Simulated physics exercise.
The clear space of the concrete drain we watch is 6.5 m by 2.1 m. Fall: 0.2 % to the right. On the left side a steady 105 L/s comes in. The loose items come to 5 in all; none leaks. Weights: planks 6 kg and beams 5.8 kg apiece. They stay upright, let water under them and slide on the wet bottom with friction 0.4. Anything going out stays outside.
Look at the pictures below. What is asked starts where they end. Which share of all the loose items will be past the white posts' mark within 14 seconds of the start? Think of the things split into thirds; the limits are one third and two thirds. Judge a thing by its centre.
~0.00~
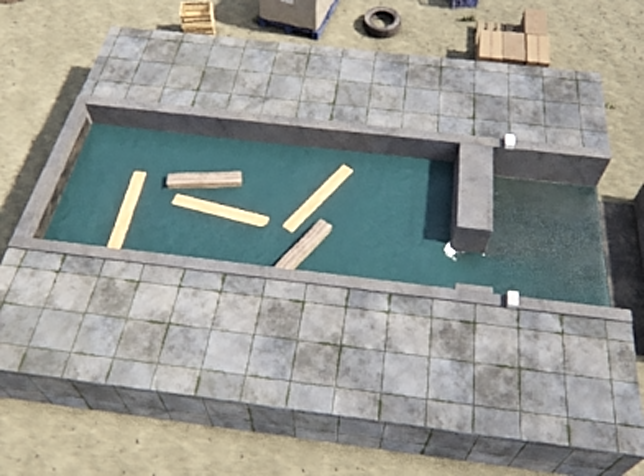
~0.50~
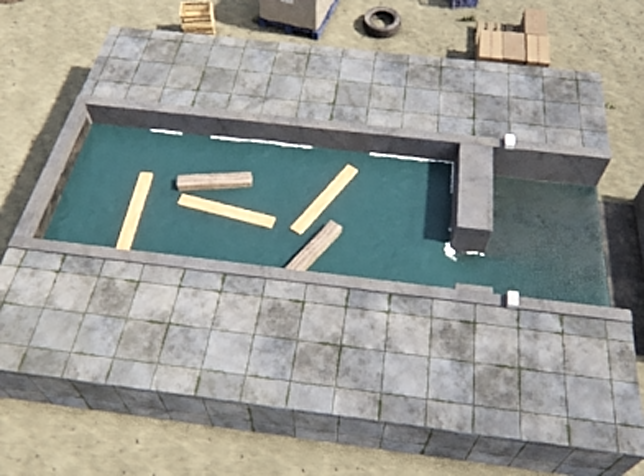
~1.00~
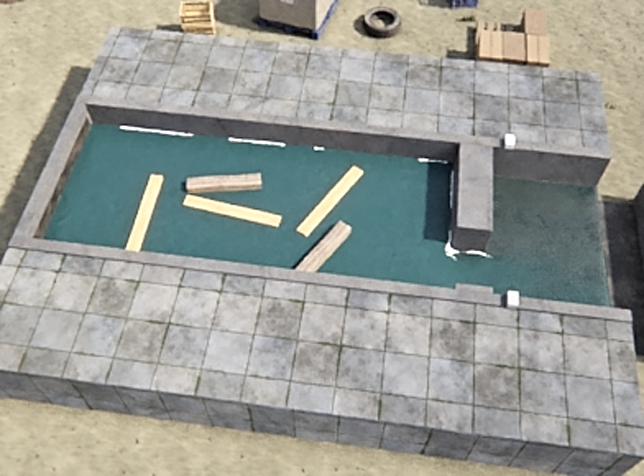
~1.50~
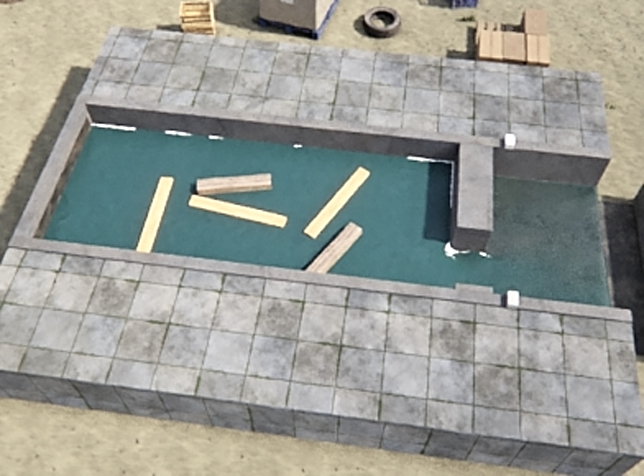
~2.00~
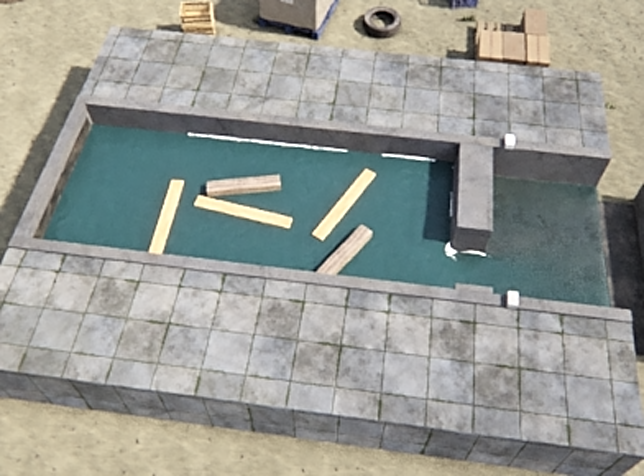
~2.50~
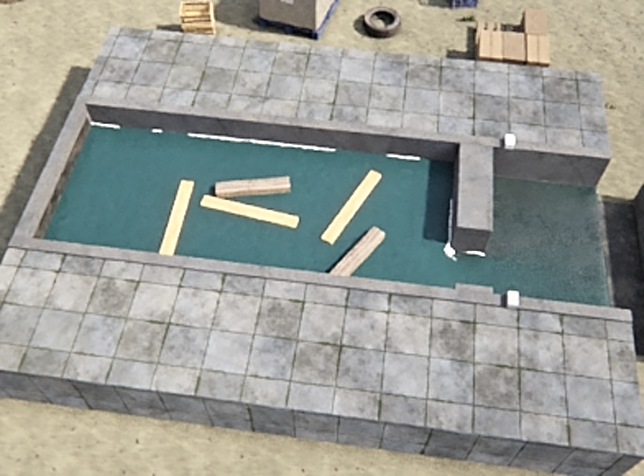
That makes two thirds or more of them.
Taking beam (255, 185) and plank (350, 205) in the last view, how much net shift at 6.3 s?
Going in order, that's 150 cm then 140 cm.
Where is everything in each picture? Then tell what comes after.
The first picture shows a plank at (127, 210), afloat; a beam at (302, 247) floats; 17 cm deep round most things; 0 of 5 have shifted.
The second picture shows a plank at (134, 211), afloat, 10 cm from its start; a beam at (313, 249), afloat, 13 cm from its start; about 2060 L in view; 5 of 5 have shifted.
The third picture shows a plank at (144, 214), afloat, 23 cm from its start; a beam at (322, 249), afloat, 24 cm from its start; 19 cm deep round most things; 5 of 5 have shifted.
The fourth picture shows a plank at (154, 217), afloat, 37 cm from its start; a beam at (333, 251), afloat, 36 cm from its start; 20 cm deep round most things; 5 of 5 have shifted.
The fifth picture shows a plank at (165, 219) floats, 51 cm from its start; a beam at (343, 253) floats, 48 cm from its start; about 2080 L in view; 5 of 5 have shifted.
The sixth picture shows a plank at (176, 220) floats, 64 cm from its start; a beam at (356, 255), afloat, 63 cm from its start; 20 cm deep round most things; 5 of 5 have shifted.
After 3.5 s 0 of 5 are over the mark; 5 afloat.
After 6.3 s 1 of 5 are over the mark; 4 afloat.
After 10.0 s 2 of 5 are over the mark; 3 afloat.
After 14.0 s 4 of 5 are over the mark; 1 afloat.
